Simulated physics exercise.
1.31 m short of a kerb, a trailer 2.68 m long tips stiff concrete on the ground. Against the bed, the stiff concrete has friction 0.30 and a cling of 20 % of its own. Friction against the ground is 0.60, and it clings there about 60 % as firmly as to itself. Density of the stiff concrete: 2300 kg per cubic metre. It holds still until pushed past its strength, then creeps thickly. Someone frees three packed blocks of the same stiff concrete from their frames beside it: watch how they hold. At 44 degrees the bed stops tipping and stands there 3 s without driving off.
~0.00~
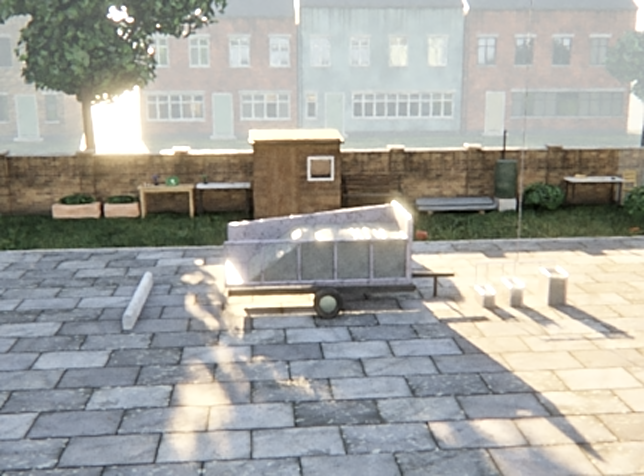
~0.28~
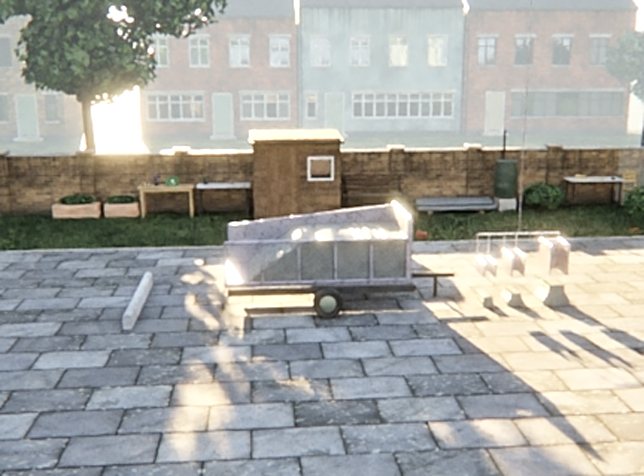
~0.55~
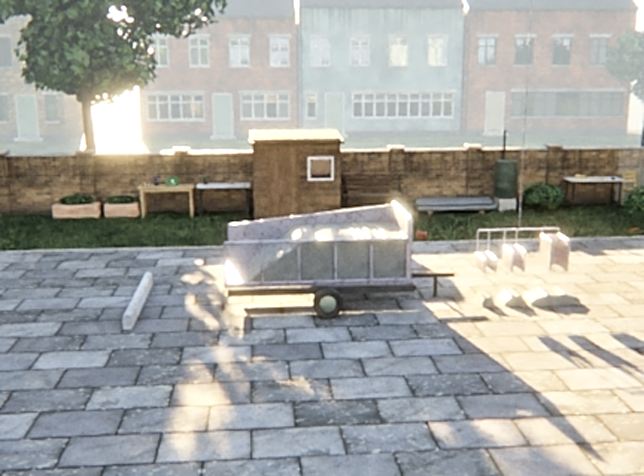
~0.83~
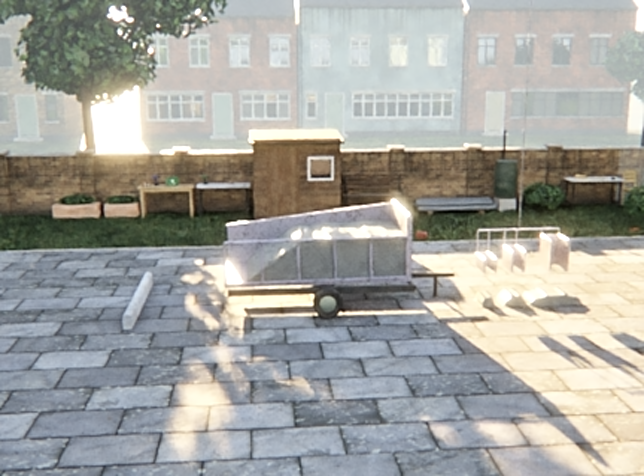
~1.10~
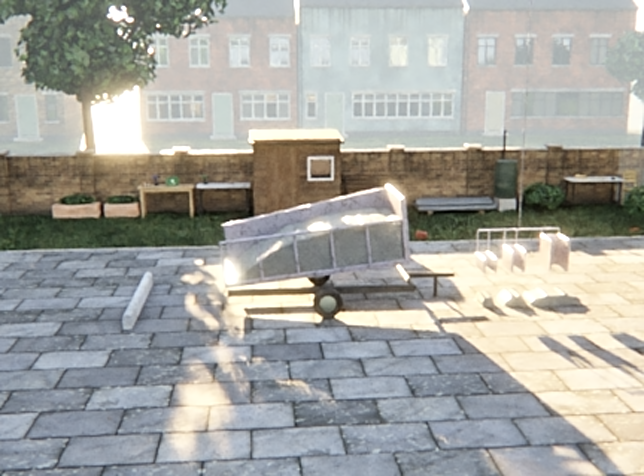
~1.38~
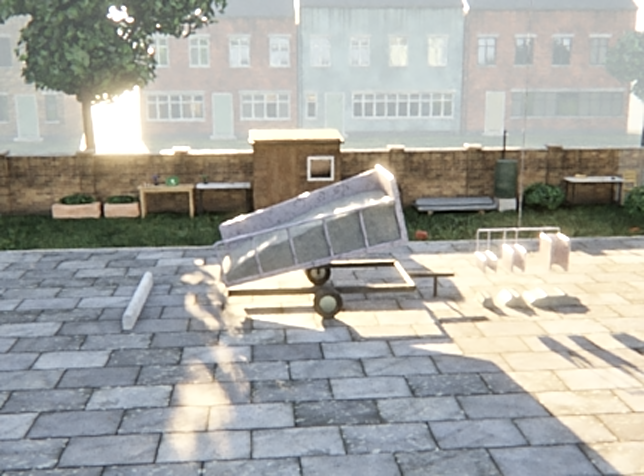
On a sunlit paved yard before a brick wall and a small shed, a frame drops over three pale blocks at right, which end up lower; then the grey bed of a two-wheeled trailer tilts, its right end rising.
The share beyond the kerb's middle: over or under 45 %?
The value will land past 45 %.
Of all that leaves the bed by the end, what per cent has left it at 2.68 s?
I'd put it at around 70 %.
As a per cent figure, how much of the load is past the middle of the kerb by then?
50 %.
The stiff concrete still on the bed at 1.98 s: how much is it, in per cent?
I'd say close to 80 per cent.
After 1.98 s, the tilt is 28 degrees, 80 % is on the bed and 0 % past the kerb's middle.
After 2.68 s, the tilt is 43 degrees, 31 % is on the bed and 9 % past the kerb's middle.
After 3.39 s, the tilt is 44 degrees, none is on the bed and 42 % past the kerb's middle.
After 4.10 s, the tilt is 44 degrees, none is on the bed and 50 % past the kerb's middle.
After 5.80 s, the tilt is 44 degrees, none is on the bed and 50 % past the kerb's middle.
